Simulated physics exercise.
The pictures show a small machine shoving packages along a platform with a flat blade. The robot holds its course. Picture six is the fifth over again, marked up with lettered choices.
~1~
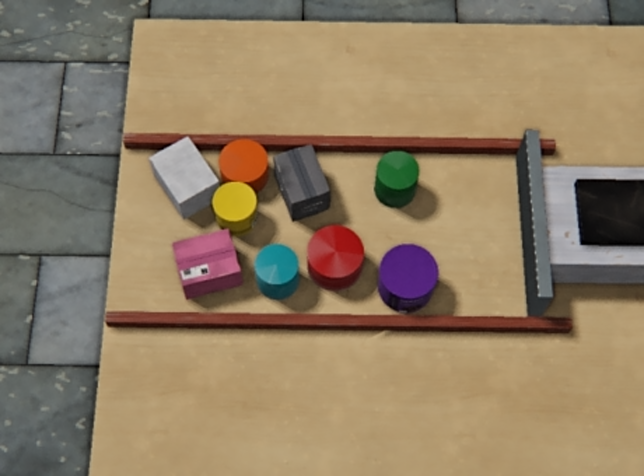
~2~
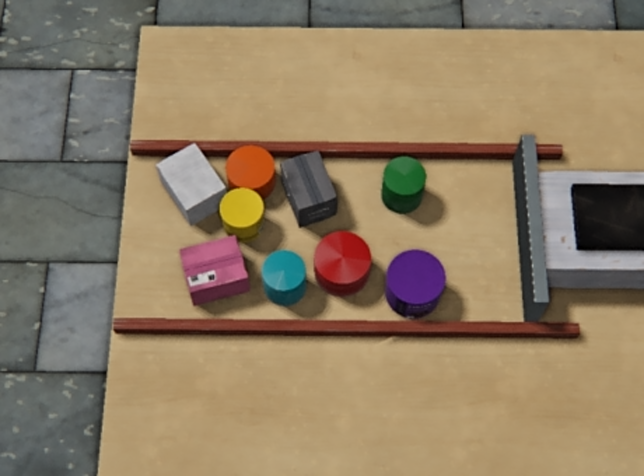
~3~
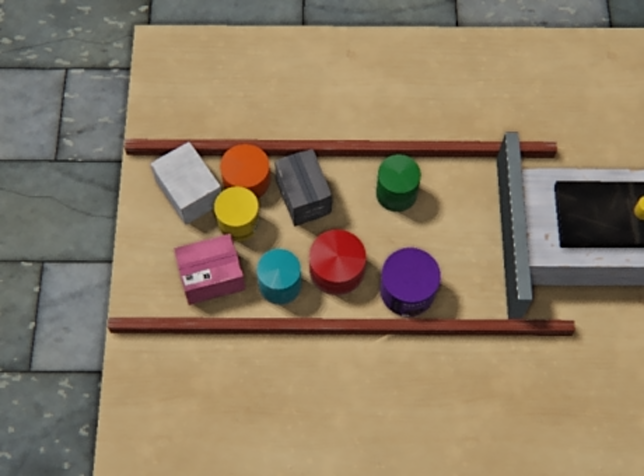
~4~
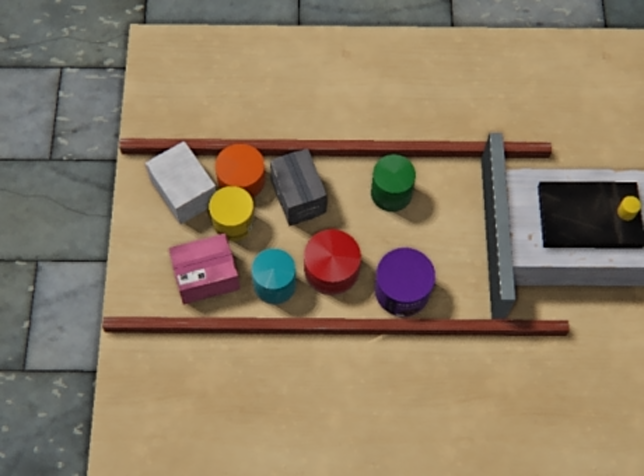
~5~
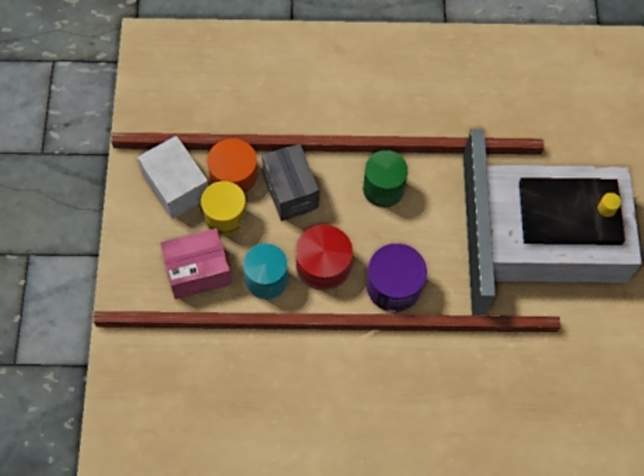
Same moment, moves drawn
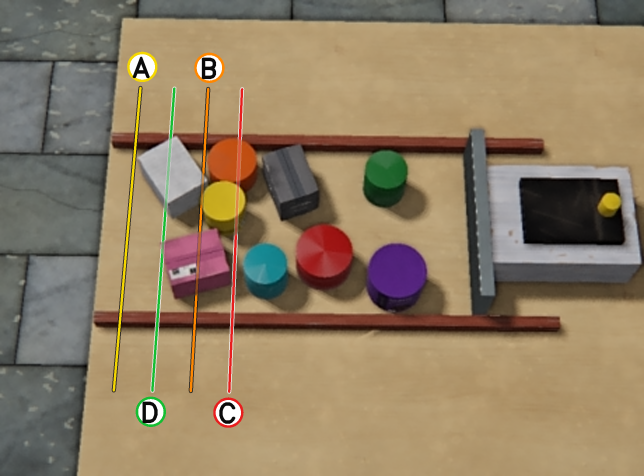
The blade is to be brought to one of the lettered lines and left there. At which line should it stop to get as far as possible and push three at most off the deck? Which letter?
At B, and not beyond.
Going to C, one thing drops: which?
The white crate goes over.
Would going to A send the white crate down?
By then, yes.
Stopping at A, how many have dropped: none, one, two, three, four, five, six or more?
In all, six or more.
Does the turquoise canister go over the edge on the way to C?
By then, no.
On the marked copy, A at (128, 229); B at (200, 230); C at (236, 231); D at (164, 230).
Taking B. A third of the way, robot (463, 209); turquoise canister (259, 272); purple pail (345, 278).
Two thirds of the way, robot (362, 207); white crate (133, 191); pink parcel (151, 261).
When it is over, robot (283, 206); white crate over the edge; pink parcel over the edge; three fallen.
As for the rest, A drops nine; C is within the limit but short; D drops six.
